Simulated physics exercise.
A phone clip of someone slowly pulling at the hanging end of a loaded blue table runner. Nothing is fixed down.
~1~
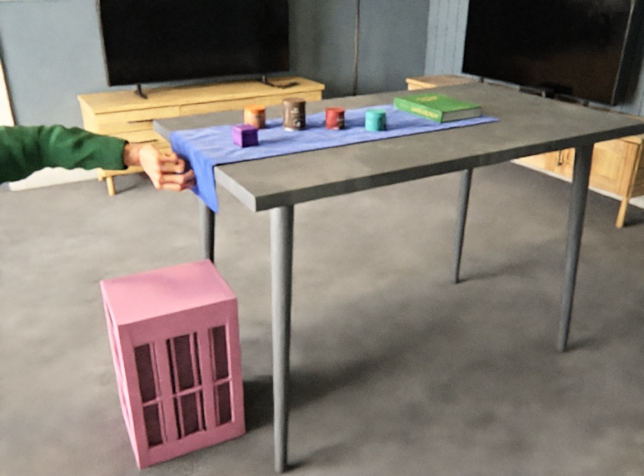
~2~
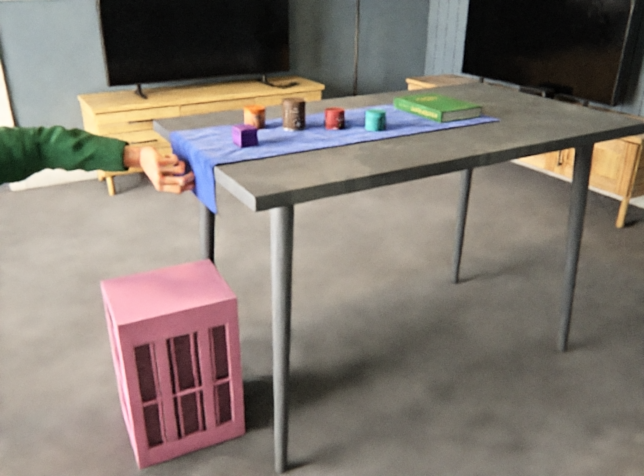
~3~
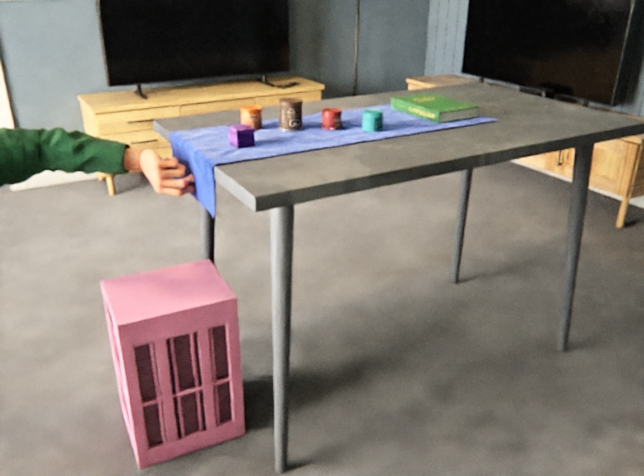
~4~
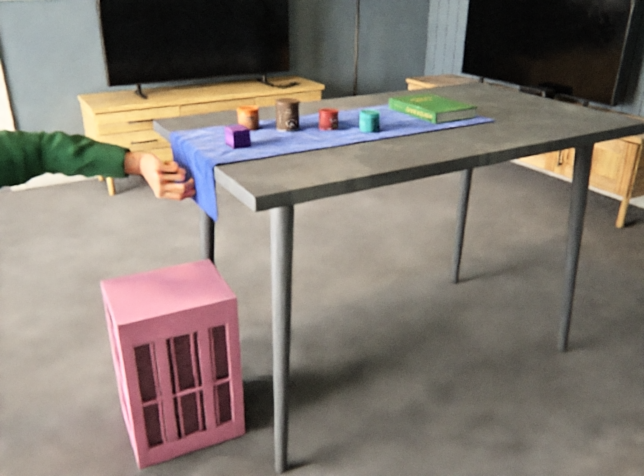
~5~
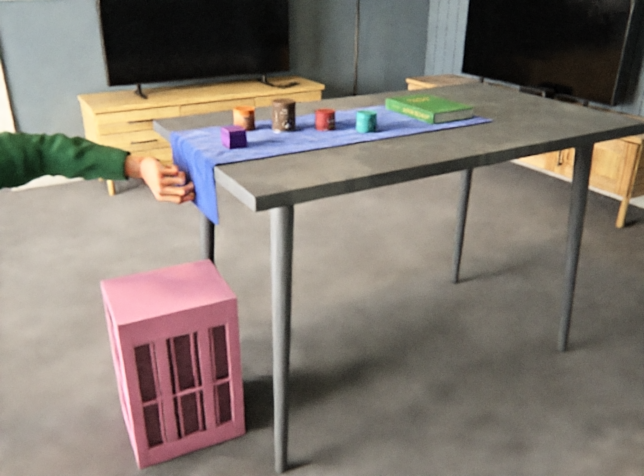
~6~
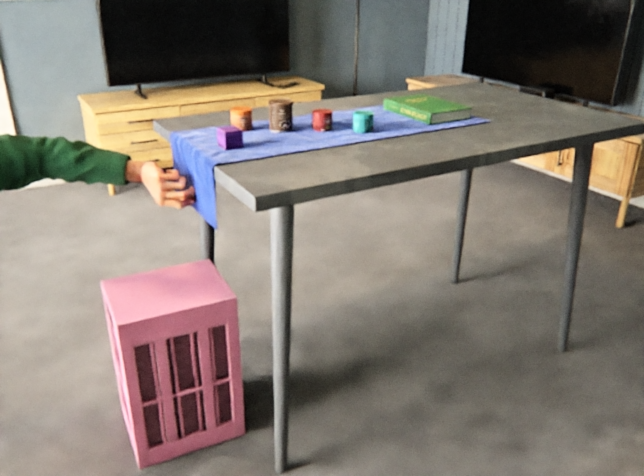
At first, a hand in a green sleeve grips the hanging end of a blue runner on a gray table, with a purple cube, four small containers and a green book on top. The hand draws the cloth slightly downward, and the objects shift slowly a little to the left together, staying upright.
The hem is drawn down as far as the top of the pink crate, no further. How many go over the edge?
Over the edge go two.
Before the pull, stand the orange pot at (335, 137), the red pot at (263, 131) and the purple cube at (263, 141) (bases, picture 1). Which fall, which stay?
The orange pot survives; the red pot drops off; the purple cube is carried off.
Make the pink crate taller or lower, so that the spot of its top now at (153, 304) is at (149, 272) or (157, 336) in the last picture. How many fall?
The count: 1 and 3.
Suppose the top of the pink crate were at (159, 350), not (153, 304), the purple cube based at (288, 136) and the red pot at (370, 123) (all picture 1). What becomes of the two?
The purple cube comes down; the red pot holds on.
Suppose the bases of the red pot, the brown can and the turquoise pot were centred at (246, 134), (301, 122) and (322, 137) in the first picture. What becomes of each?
The red pot drops off; the brown can remains up; the turquoise pot holds on.
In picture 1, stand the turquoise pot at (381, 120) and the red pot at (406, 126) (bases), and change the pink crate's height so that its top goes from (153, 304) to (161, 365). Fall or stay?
The turquoise pot survives; the red pot stays on.
A little later, hem near (197, 258); purple cube gone.
Next, hem on the crate; purple cube and orange pot gone.
When it is over, hem on the crate; purple cube and orange pot gone. The table loses two.
